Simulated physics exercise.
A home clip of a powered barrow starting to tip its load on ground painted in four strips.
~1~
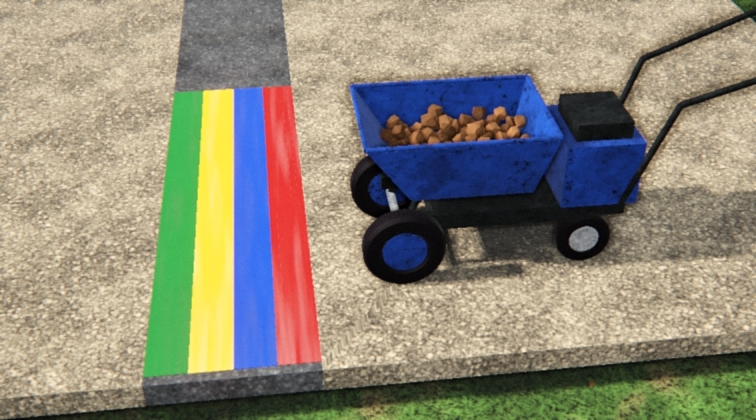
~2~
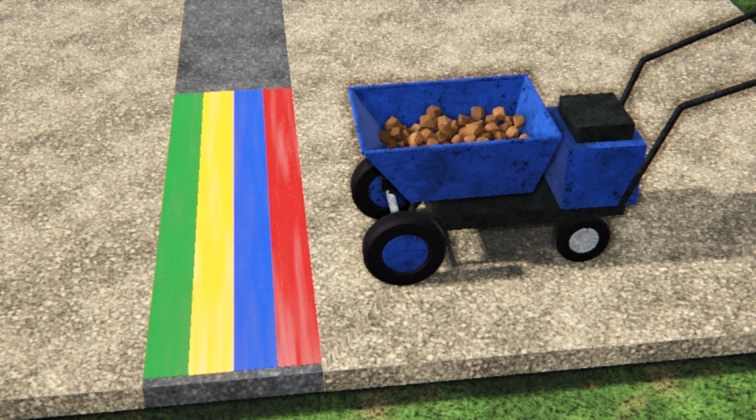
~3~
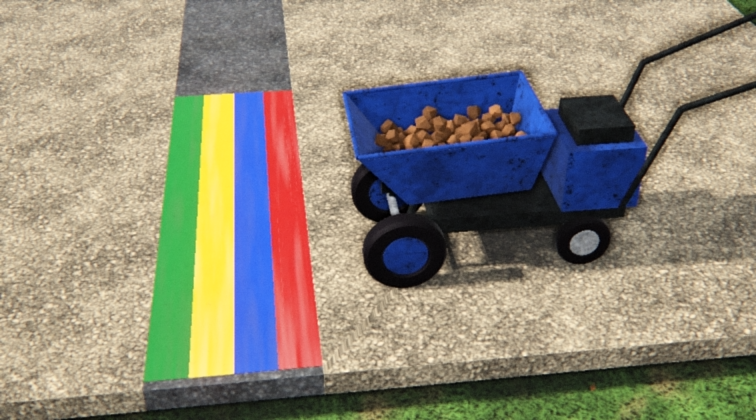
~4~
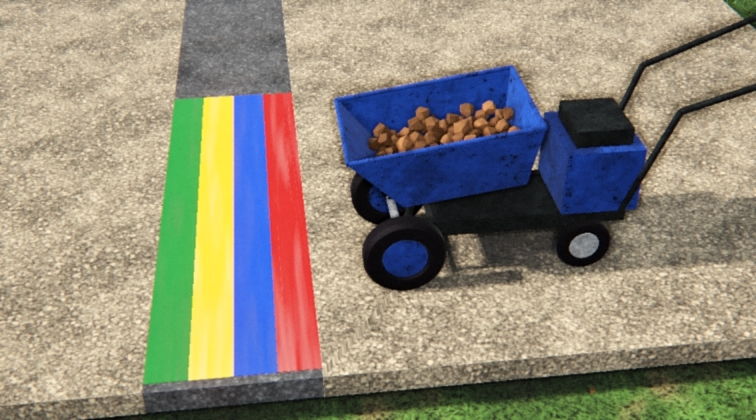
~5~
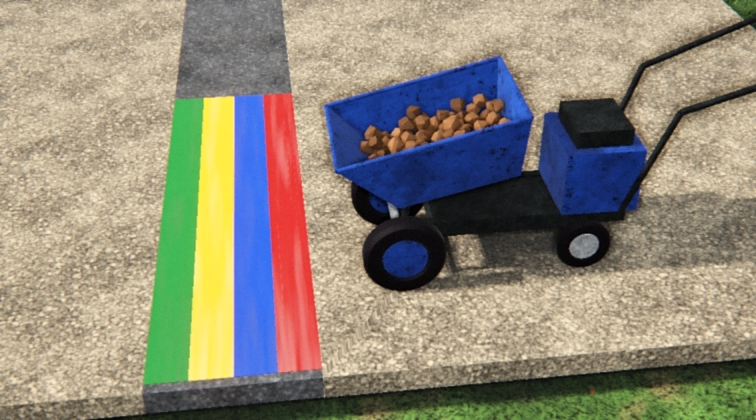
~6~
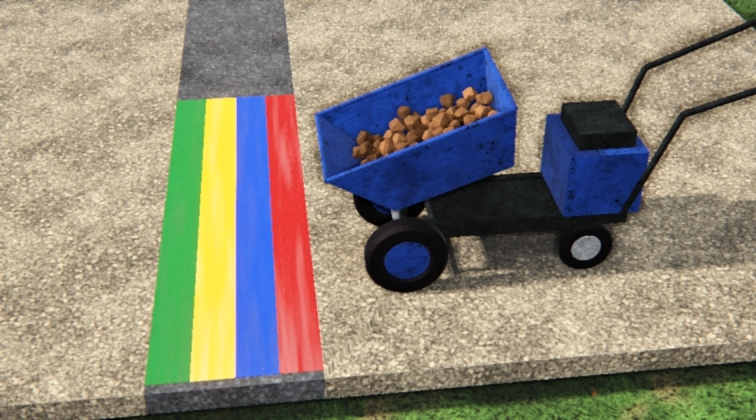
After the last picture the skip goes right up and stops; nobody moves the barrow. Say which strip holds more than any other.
Most lies over the blue band.
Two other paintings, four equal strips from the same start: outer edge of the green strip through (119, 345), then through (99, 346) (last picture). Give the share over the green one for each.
About 10 and 0 per cent.
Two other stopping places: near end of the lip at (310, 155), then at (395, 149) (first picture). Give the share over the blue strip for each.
First some 0, then 30 per cent.
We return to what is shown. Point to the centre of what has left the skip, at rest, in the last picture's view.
Around (235, 263).
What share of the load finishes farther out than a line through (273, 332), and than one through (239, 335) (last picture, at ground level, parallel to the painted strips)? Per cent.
In turn 70 and 40 in a hundred.
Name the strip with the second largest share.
Next in line is the strip in yellow.
Soon after the last picture, skip tipped steeply; all in the skip.
A little later, skip tipped right over; most in the skip; about a quarter over the blue strip; a stray few over the yellow strip.
Later still, skip tipped right over; about a quarter in the skip; a stray few over the red strip; about a third over the blue strip; about a quarter over the yellow strip; a small part over the green strip; a small part off the paint.
At rest, skip tipped right over; about a quarter in the skip; a stray few over the red strip; about a third over the blue strip; about a quarter over the yellow strip; a small part over the green strip; a small part off the paint.
